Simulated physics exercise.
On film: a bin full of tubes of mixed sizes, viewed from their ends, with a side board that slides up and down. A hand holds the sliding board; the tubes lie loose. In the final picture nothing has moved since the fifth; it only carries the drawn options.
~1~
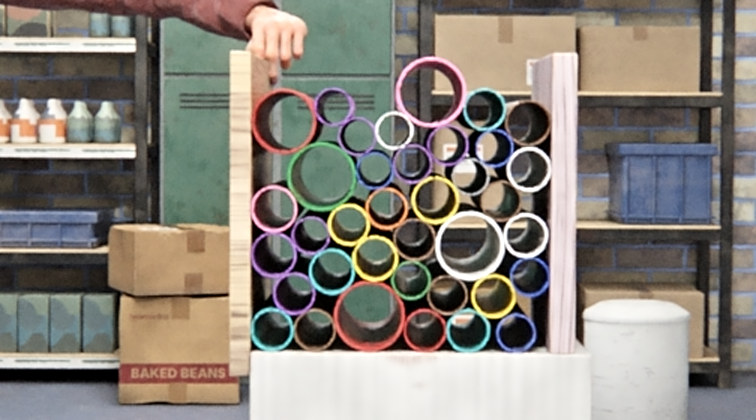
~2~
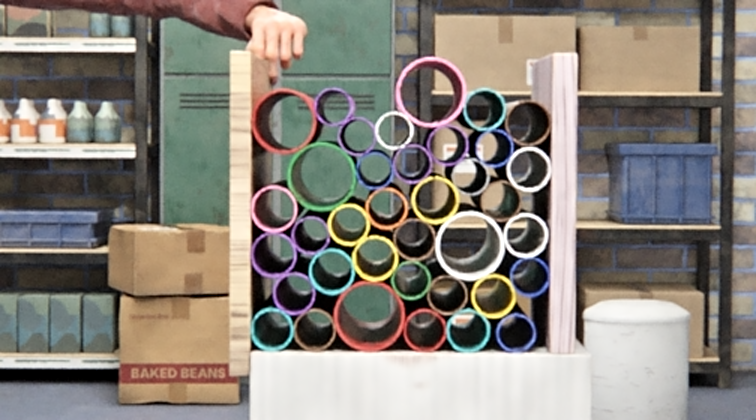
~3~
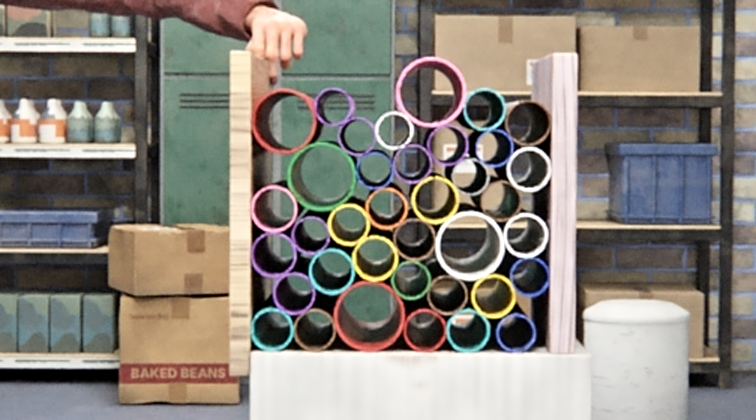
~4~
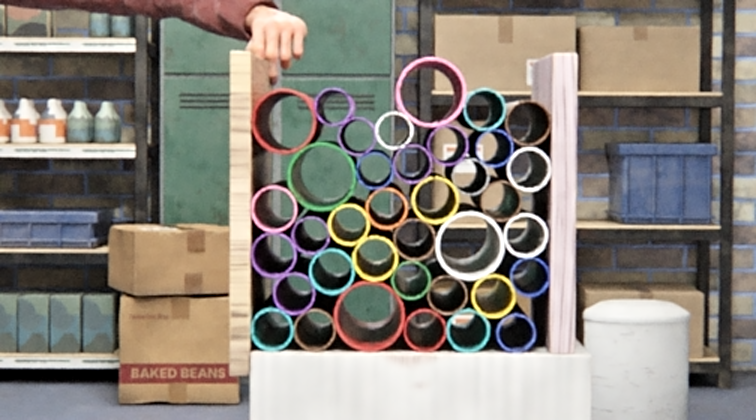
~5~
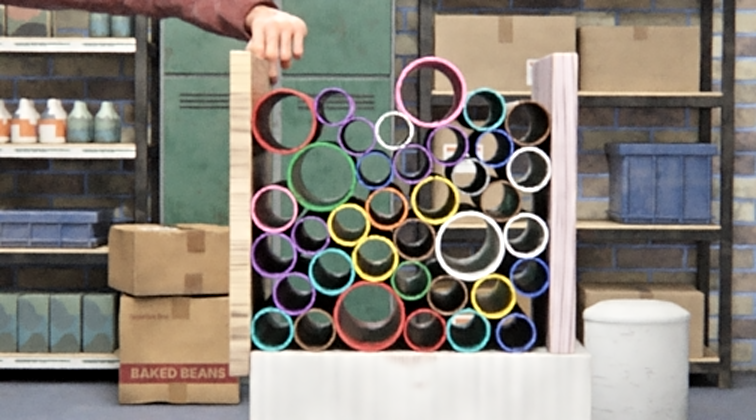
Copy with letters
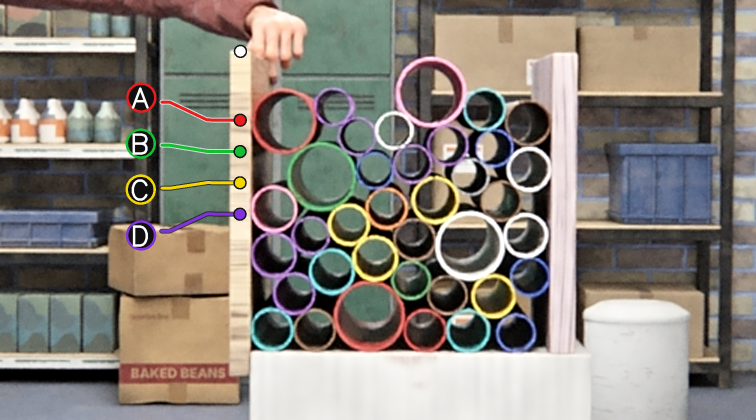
A bin packed with loose, colourful tubes of mixed sizes sat in front of storage shelves and cardboard boxes, while a hand held the board on its left side, and nothing visibly moved.
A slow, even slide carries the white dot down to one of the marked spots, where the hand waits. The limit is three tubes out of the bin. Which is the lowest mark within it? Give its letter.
The last mark within the limit is D.
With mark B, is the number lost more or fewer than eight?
At B, fewer than eight.
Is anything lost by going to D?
At D: Yes.
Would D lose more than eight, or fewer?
At D, fewer than eight.
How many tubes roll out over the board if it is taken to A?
At A the number is none.
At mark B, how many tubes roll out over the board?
With B, none.
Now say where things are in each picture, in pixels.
The first picture shows a turquoise tube (272, 330); a blue tube (516, 333); a turquoise tube (332, 271).
The second picture shows a turquoise tube (332, 271); a purple tube (311, 235).
The third picture shows a yellow tube (435, 200); a purple tube (412, 164).
The fourth picture shows nothing to place.
The fifth picture shows side board (252, 206); a turquoise tube (272, 330); a blue tube (516, 333).
On the marked copy, A at (240, 120); B at (240, 151); C at (240, 183); D at (240, 214); the white dot at (241, 51).
Taking D. A third of the way, top of the board (251, 126).
Two thirds of the way, top of the board (250, 210).
When it is over, top of the board (250, 214), two out over the board.
As for the rest, A none out over the board; B none out over the board; C none out over the board.
